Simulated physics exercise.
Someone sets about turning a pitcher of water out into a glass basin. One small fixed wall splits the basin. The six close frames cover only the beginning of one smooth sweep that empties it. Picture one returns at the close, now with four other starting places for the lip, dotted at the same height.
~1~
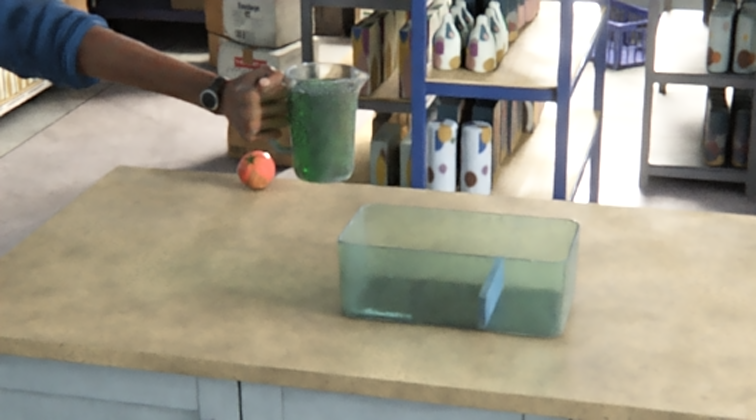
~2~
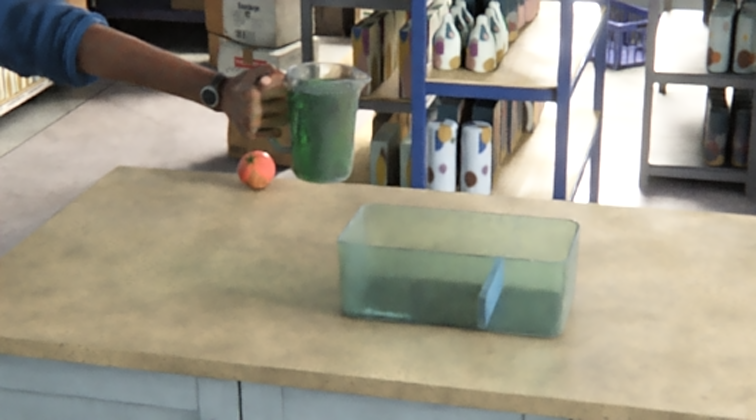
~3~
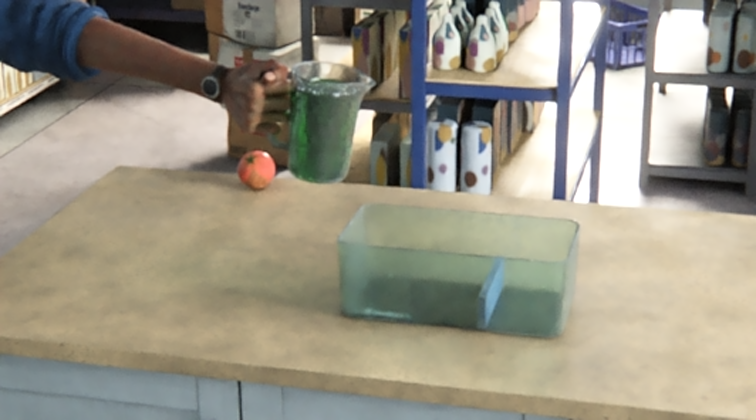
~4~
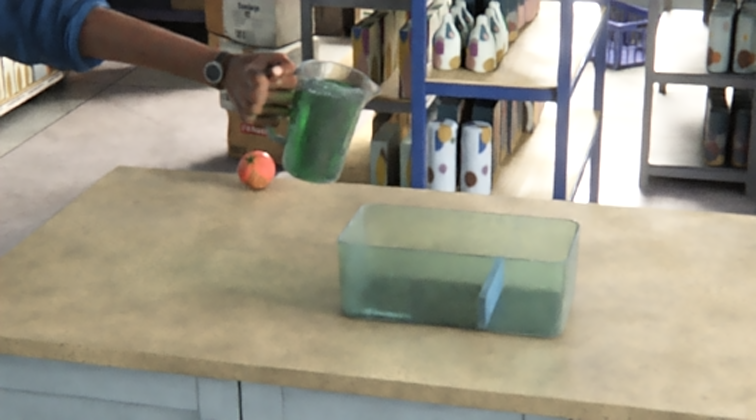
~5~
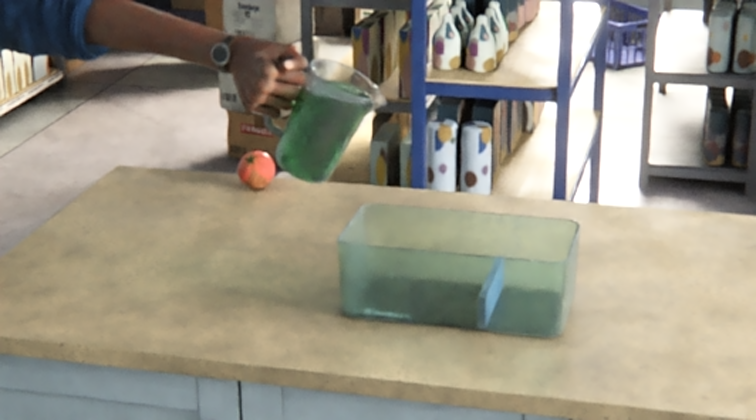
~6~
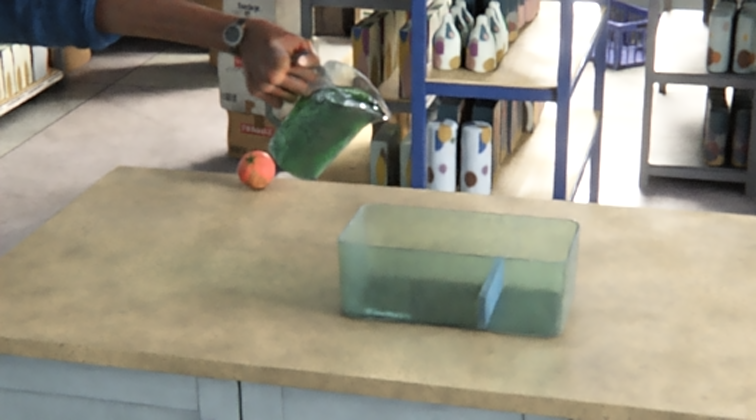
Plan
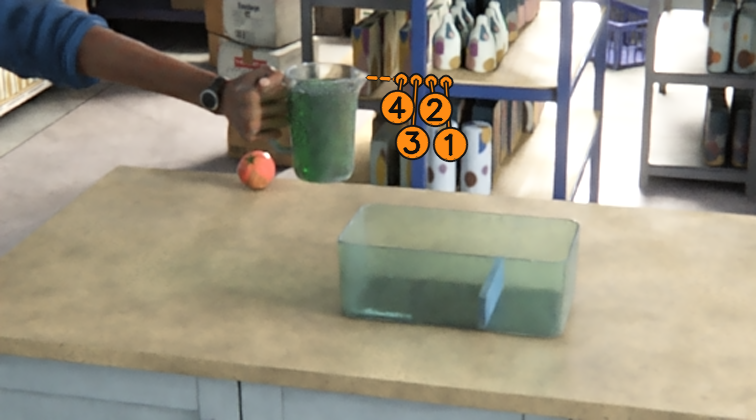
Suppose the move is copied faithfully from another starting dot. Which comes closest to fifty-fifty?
Go for 1.
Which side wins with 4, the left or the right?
More ends on the left.
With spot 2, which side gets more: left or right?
The left one.
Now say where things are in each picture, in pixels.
The first picture shows upright, lip at (368, 77); basin from (342, 313) to (564, 336); top of the wall at (492, 275); nothing has left yet.
The second picture shows upright, lip at (369, 79); nothing has left yet.
The third picture shows tipped about 7°, lip at (374, 83); nothing has left yet.
The fourth picture shows tipped about 15°, lip at (379, 92); nothing has left yet.
The fifth picture shows tipped about 26°, lip at (385, 104); nothing has left yet.
The sixth picture shows tipped about 39°, lip at (389, 118); nothing has left yet.
On the marked copy, 1 at (445, 82); 2 at (431, 81); 3 at (416, 80); 4 at (401, 79).
For spot 1, about 52 % ends left of the wall and 43 % right of it; 4 % is lost outside.
For spot 2, about 75 % ends left of the wall and 18 % right of it; 6 % is lost outside.
For spot 3, about 87 % ends left of the wall and 7 % right of it; 6 % is lost outside.
For spot 4, about 88 % ends left of the wall and 6 % right of it; 6 % is lost outside.
